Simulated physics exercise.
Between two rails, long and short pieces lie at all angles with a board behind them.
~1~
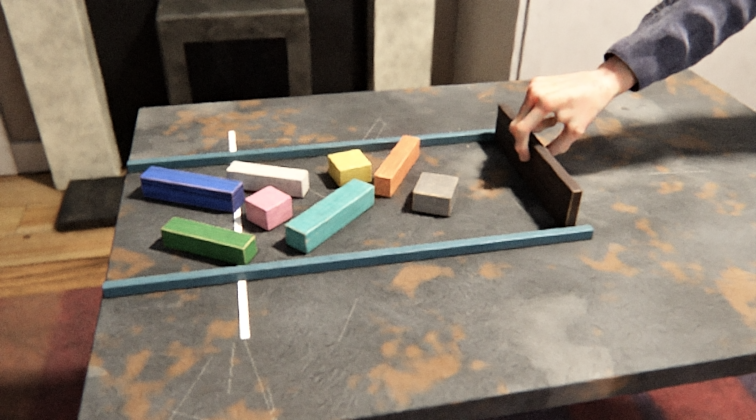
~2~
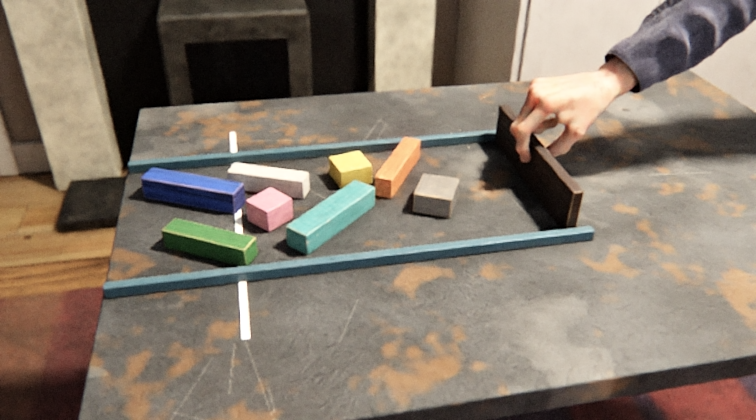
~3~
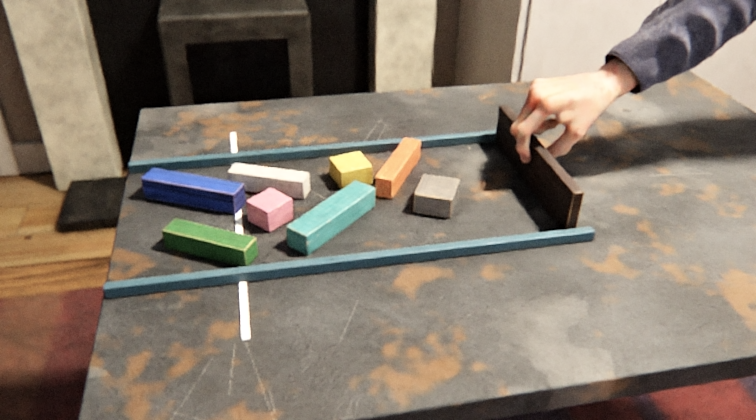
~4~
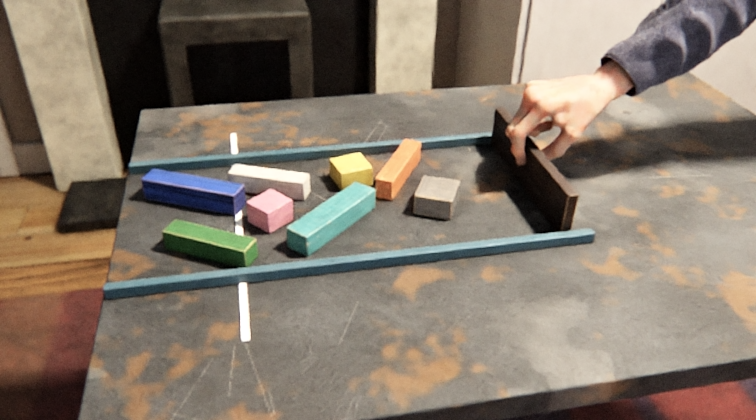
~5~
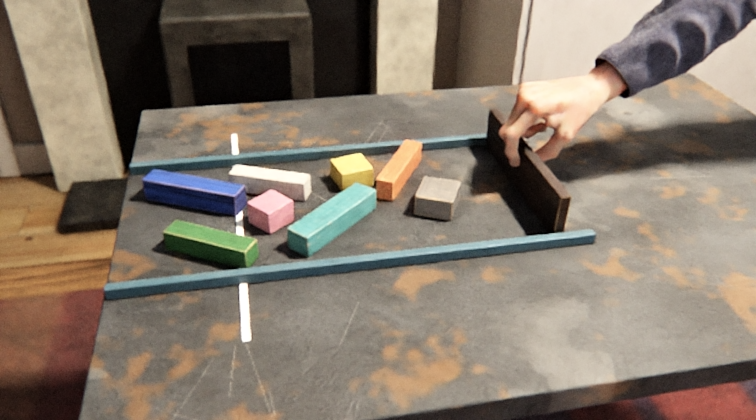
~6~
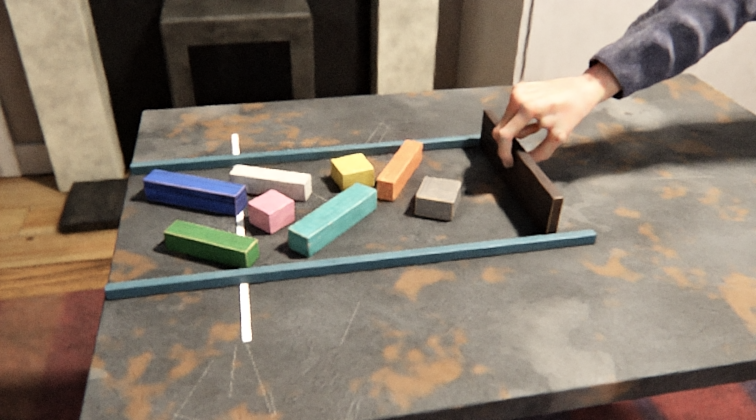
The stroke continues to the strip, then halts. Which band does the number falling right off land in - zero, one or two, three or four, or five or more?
Expect no piece at all to go down.
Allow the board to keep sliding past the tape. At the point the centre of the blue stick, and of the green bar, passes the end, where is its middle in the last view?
The blue stick gives roughly (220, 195), the green bar roughly (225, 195).
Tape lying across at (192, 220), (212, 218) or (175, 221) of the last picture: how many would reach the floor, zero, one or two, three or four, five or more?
Well, going through them: Three or four, then 1 or 2, then either three or four.
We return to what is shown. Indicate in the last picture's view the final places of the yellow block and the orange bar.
They end up close to (201, 186) and (229, 186).
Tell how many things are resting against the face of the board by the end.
Count recorded: 2.
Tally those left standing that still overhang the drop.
The count is 2.
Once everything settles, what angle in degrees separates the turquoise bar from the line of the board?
Somewhere near 0 degrees, I'd say.
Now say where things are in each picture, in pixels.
In the first picture, blue stick (192, 189); green bar (209, 241); pink block (269, 208); board (533, 162); tape (237, 212).
In the second picture, green bar (210, 242); white bar (269, 180).
In the third picture, pink block (270, 210); turquoise bar (333, 216).
In the fourth picture, blue stick (194, 192); orange bar (399, 168).
In the fifth picture, green bar (211, 244); grey block (438, 198).
In the sixth picture, blue stick (195, 192); green bar (211, 244); pink block (271, 212); board (516, 168); tape (240, 215).
A little later, none off yet; blue stick at rest near (195, 192); green bar at rest near (211, 244); pink block at rest near (271, 212).
Next, none off yet; blue stick moving near (191, 192); green bar at rest near (211, 244); pink block shifted about its own width near (238, 215).
When it is over, the number that fall off is zero.
